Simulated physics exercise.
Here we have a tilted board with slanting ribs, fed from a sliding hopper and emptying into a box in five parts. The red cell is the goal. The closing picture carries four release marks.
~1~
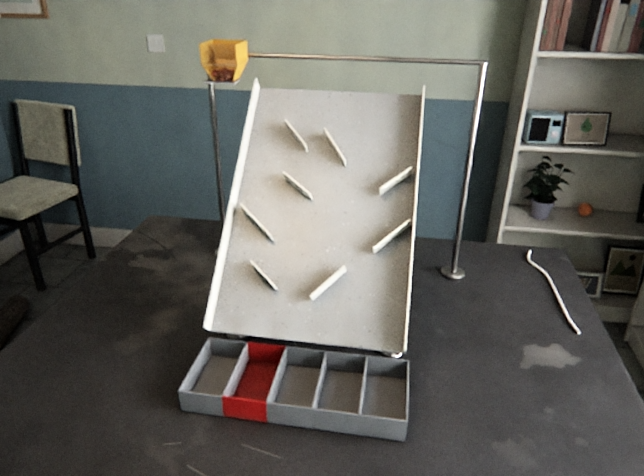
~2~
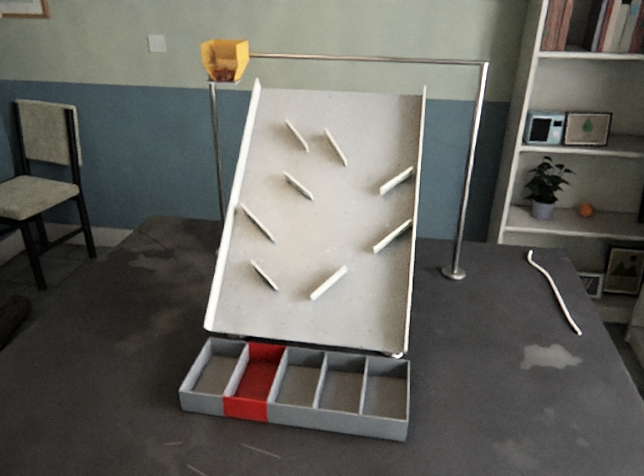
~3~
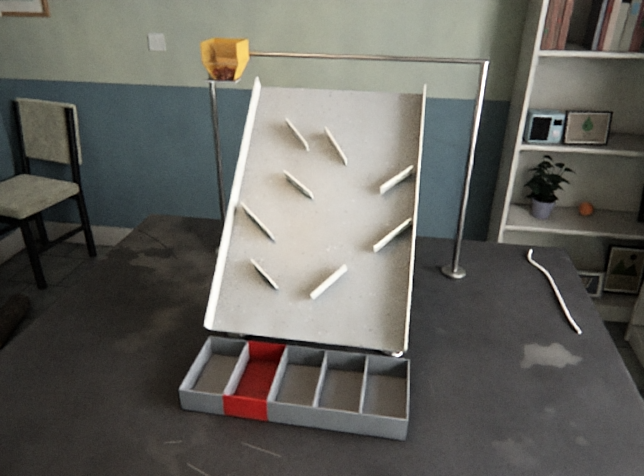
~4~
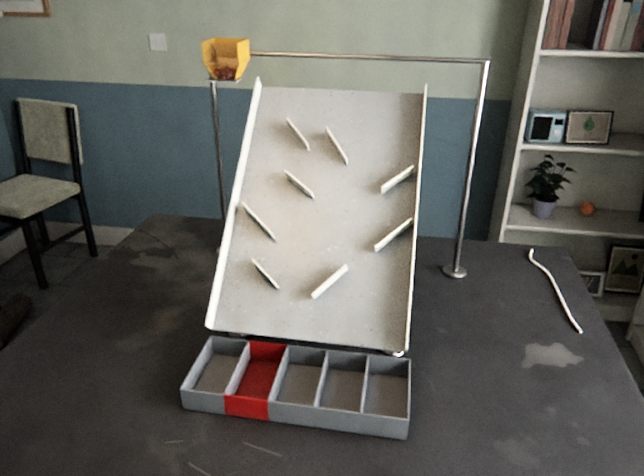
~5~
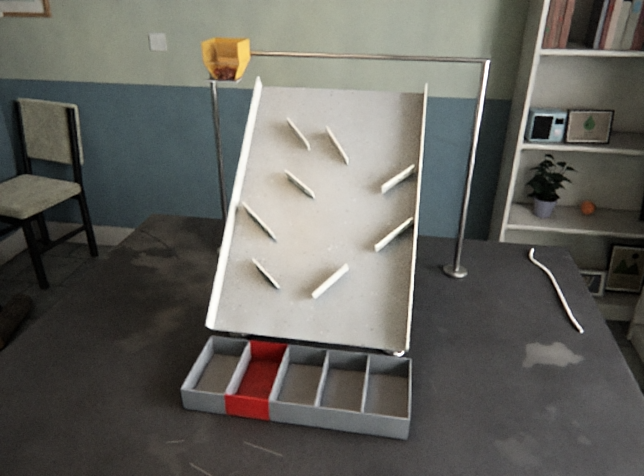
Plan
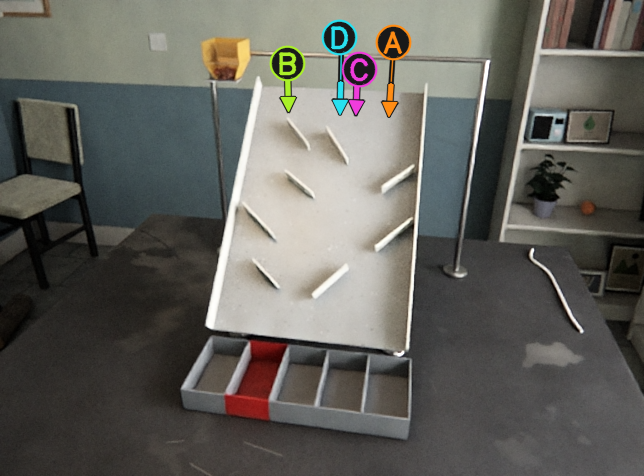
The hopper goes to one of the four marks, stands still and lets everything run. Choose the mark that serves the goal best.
Go for A.
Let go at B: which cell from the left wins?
The third.
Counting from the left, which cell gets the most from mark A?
The second from the left.
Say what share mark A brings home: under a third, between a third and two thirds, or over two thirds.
Between a third and two thirds.
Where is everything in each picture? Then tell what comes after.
In the first picture, hopper (227, 76), clay pellets, door shut.
In the second picture, ribs (286, 120) to (306, 145), (325, 128) to (346, 160), (284, 172) to (311, 194).
In the third picture, ribs (381, 188) to (413, 166), (241, 203) to (271, 234), (374, 247) to (411, 218).
In the fourth picture, ribs (252, 259) to (276, 284), (312, 295) to (346, 265).
In the fifth picture, red cell (247, 406), number 2 of 5 from the left.
On the marked copy, mark A meets the board at (389, 111); mark B meets the board at (288, 106); mark C meets the board at (356, 109); mark D meets the board at (340, 109).
For mark A, roughly half in the red cell, roughly half in other cells.
For mark B, about a tenth in the red cell, the larger part in other cells.
For mark C, about a tenth in the red cell, the larger part in other cells.
For mark D, roughly a quarter in the red cell, the larger part in other cells.
